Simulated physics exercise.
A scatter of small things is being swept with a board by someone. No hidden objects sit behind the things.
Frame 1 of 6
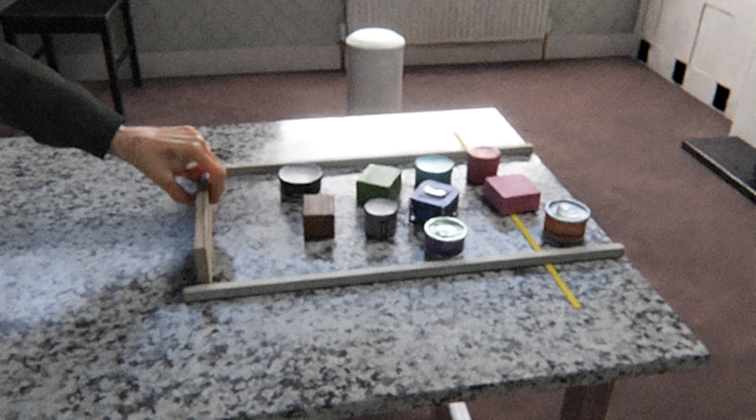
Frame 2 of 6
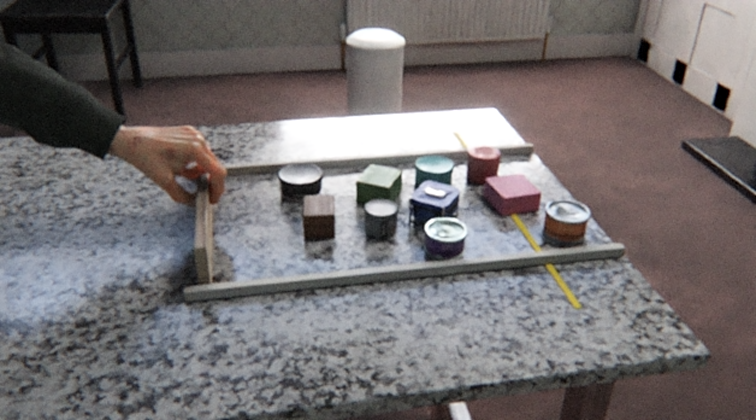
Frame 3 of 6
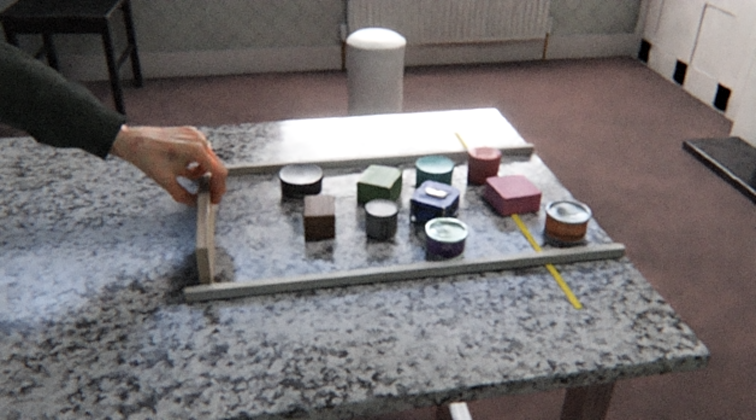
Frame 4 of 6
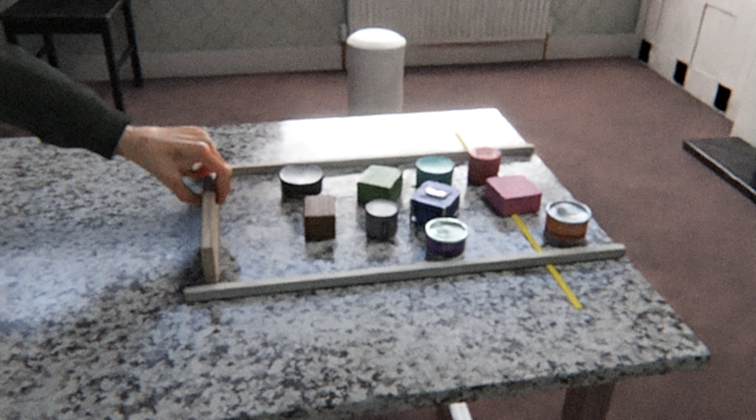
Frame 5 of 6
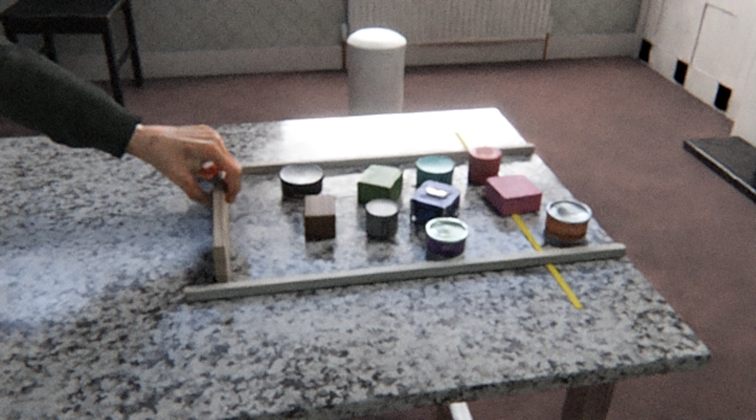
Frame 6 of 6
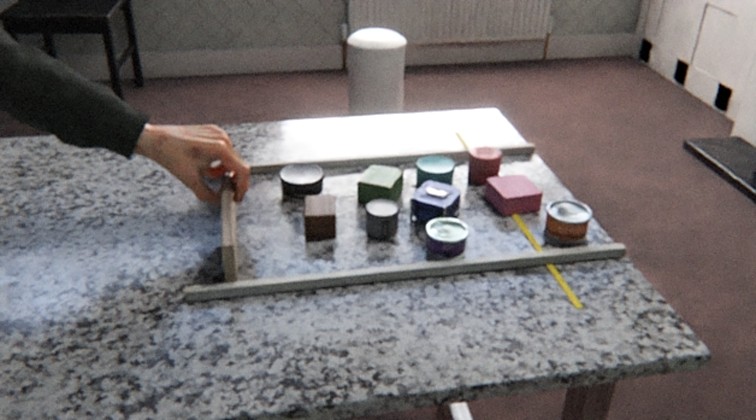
The footage shows a hand holding an upright board between two rails on a speckled tabletop, at first nearly still, then sliding it slightly right toward scattered blocks and tins, which stay in place beside a yellow tape line.
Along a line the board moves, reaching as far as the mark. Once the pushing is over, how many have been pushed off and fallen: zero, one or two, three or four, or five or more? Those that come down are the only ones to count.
One or two have.
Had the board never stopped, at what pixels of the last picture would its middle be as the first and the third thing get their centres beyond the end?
Its middle is near (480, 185) and then near (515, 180).
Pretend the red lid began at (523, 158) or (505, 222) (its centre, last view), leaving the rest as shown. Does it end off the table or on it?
In turn it goes down, then holds its place.
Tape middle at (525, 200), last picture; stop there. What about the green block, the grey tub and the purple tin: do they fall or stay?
In order, the green block keeps its spot, then the grey tub keeps its spot, then the purple tin keeps its spot.
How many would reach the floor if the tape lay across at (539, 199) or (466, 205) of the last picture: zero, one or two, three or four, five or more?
First 5 or more, second zero.
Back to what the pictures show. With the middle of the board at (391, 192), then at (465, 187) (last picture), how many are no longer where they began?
Respectively 6 and 9.
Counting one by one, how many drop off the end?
It is 2, no more and no fewer.
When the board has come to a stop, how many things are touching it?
It touches 3.
Early on, none off yet; orange tin at rest near (567, 222); pink block at rest near (513, 194); red lid at rest near (485, 165).
A while later, none off yet; orange tin at rest near (567, 222); pink block travelled about its own width near (567, 187); red lid travelled well along near (539, 160).
Finally, the number that fall off is one or two; lost, red lid and pink block.
